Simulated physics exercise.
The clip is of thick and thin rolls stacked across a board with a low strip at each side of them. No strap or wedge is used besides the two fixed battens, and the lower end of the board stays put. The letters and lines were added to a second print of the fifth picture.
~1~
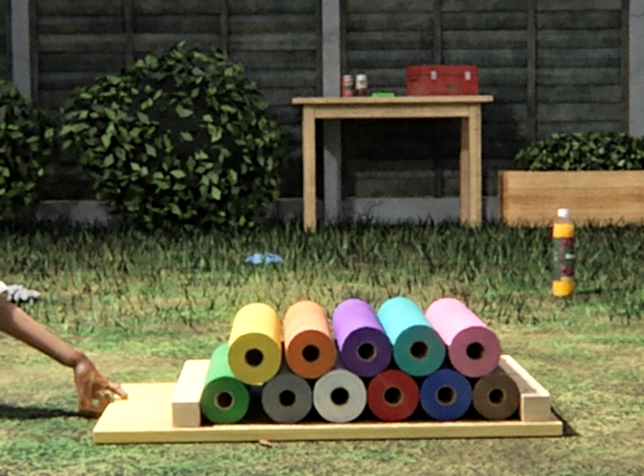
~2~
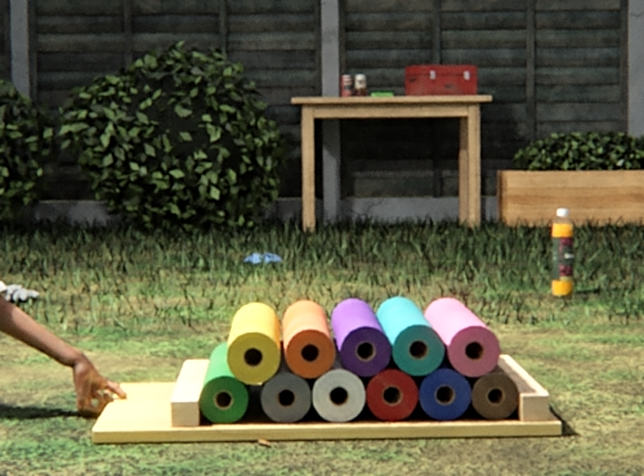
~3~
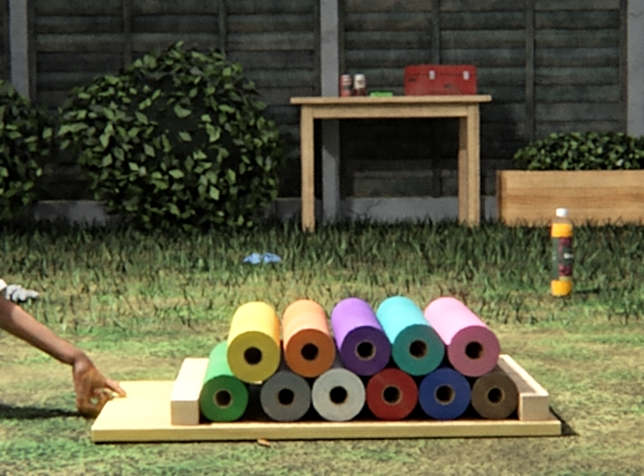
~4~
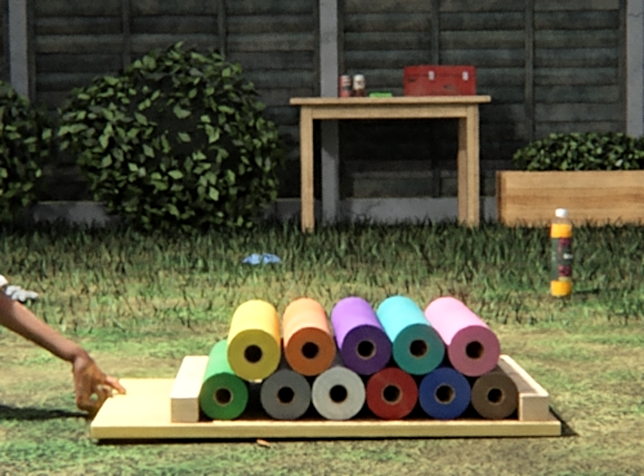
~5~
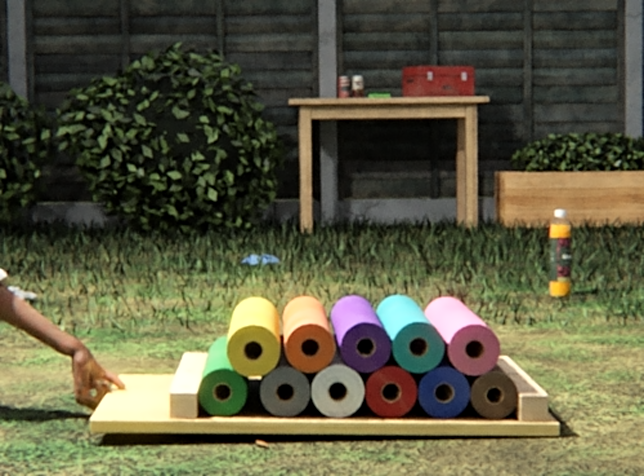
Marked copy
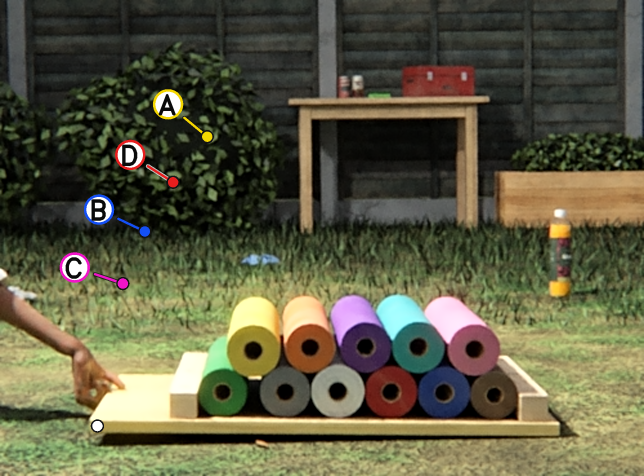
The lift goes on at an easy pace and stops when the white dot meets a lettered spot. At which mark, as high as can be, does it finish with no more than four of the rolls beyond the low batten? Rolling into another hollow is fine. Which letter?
The answer is mark B.
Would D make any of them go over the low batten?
Yes.
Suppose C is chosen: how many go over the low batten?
It comes to none.
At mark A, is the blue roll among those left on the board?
Yes.
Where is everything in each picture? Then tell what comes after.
The first picture shows blue roll (446, 395); brown roll (496, 396); turquoise roll (419, 350).
The second picture shows turquoise roll (418, 349); pink roll (474, 351).
The third picture shows board (323, 394); green roll (223, 398); grey roll (286, 397); red roll (392, 395).
The fourth picture shows board (323, 393); green roll (223, 396); grey roll (286, 395).
The fifth picture shows board (322, 391); green roll (222, 392); grey roll (285, 392).
On the marked copy, A at (207, 137); B at (145, 231); C at (123, 284); D at (173, 183); the white dot at (97, 426).
With B. Early on, board at 16°.
Further on, board at 27°.
At the end, board at 27°, one over the low batten (pink).
As for the rest, A five over the low batten; C none over the low batten; D five over the low batten.
